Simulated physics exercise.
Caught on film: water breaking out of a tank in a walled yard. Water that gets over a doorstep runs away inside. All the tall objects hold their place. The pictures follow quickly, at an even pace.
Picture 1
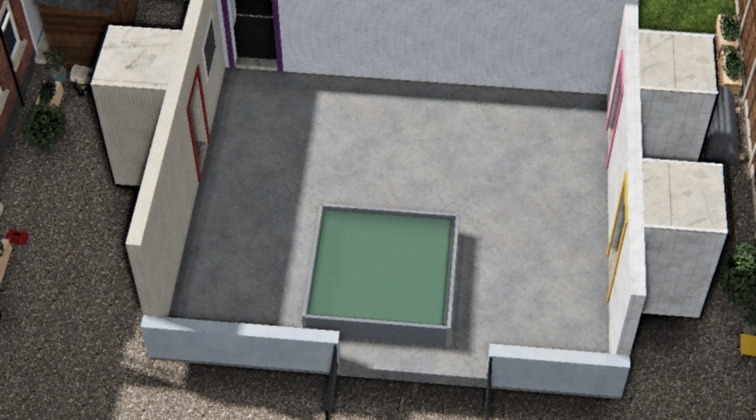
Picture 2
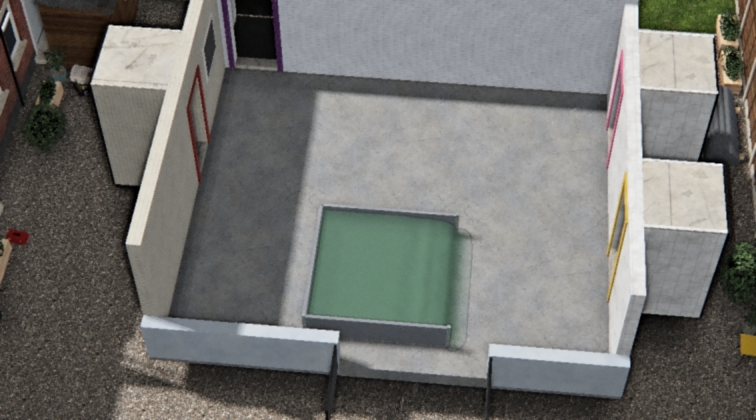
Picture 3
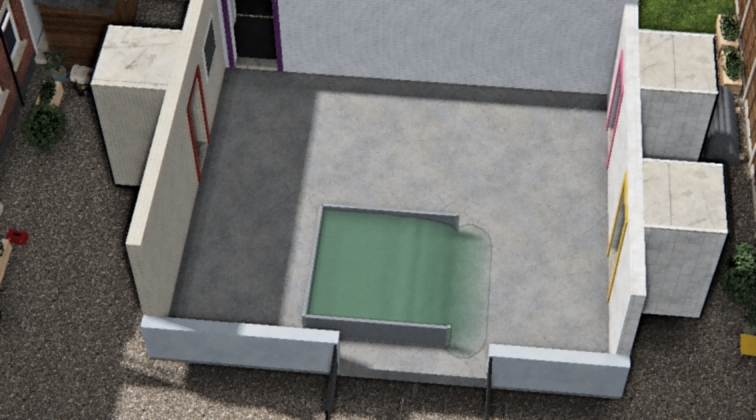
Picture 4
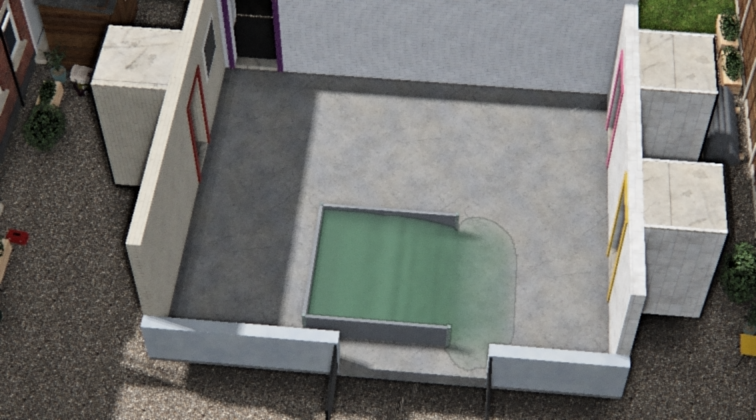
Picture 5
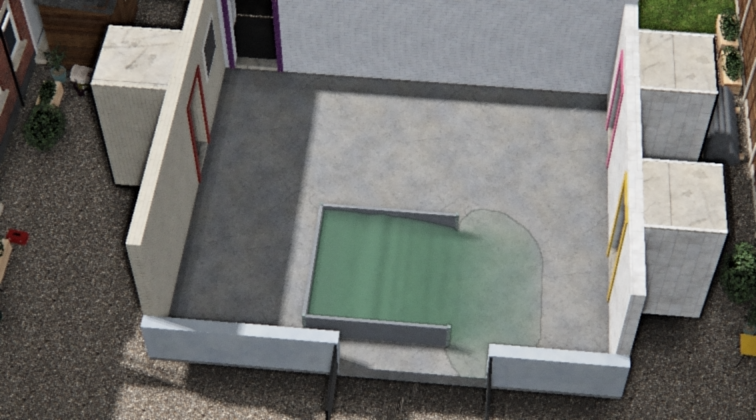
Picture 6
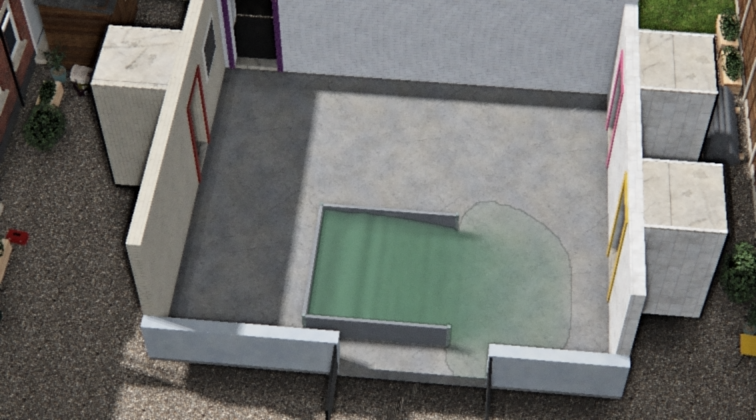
A walled yard held a square tank of still green water, then its right side opened and the water poured out, spreading rightward across the grey floor in a widening, thinning, rounded sheet.
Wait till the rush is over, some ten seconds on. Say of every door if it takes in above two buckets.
In the end: The red door admits no more than that; the purple door admits no more than that; the yellow door admits no more than that; the pink door admits no more than that.
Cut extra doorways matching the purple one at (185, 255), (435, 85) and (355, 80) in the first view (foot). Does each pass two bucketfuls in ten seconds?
As listed: Lets less in, is under, keeps below it.
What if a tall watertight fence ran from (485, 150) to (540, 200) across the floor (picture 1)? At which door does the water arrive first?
First comes the one in yellow.
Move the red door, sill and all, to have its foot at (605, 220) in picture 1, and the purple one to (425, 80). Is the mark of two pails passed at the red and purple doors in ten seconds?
The red one lets more in, the purple one holds.
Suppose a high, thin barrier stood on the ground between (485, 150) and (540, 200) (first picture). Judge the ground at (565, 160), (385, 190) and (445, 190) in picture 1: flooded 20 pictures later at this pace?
In turn: Under water, clear, not flooded.
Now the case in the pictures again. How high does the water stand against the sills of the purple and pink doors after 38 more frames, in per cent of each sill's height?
Roughly 0 per cent, then 60 per cent.
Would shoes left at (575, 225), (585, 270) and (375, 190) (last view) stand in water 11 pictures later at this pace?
One after the other: Awash, wet, no water.
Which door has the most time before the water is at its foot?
The one in red.
A moment on, water covers 20 % of the floor; the red door not reached, the purple door not reached, the yellow door wet at the sill, nothing in, the pink door not reached.
Next, water covers 25 % of the floor; the red door not reached, the purple door not reached, the yellow door wet at the sill, nothing in, the pink door not reached.
Then, water covers 30 % of the floor; the red door not reached, the purple door not reached, the yellow door wet at the sill, nothing in, the pink door wet at the sill, nothing in.
Later, water covers 55 % of the floor; the red door not reached, the purple door not reached, the yellow door wet at the sill, nothing in, the pink door wet at the sill, nothing in.
In the end, water covers 80 % of the floor; the red door wet at the sill, nothing in, the purple door wet at the sill, nothing in, the yellow door wet at the sill, nothing in, the pink door under two buckets in.
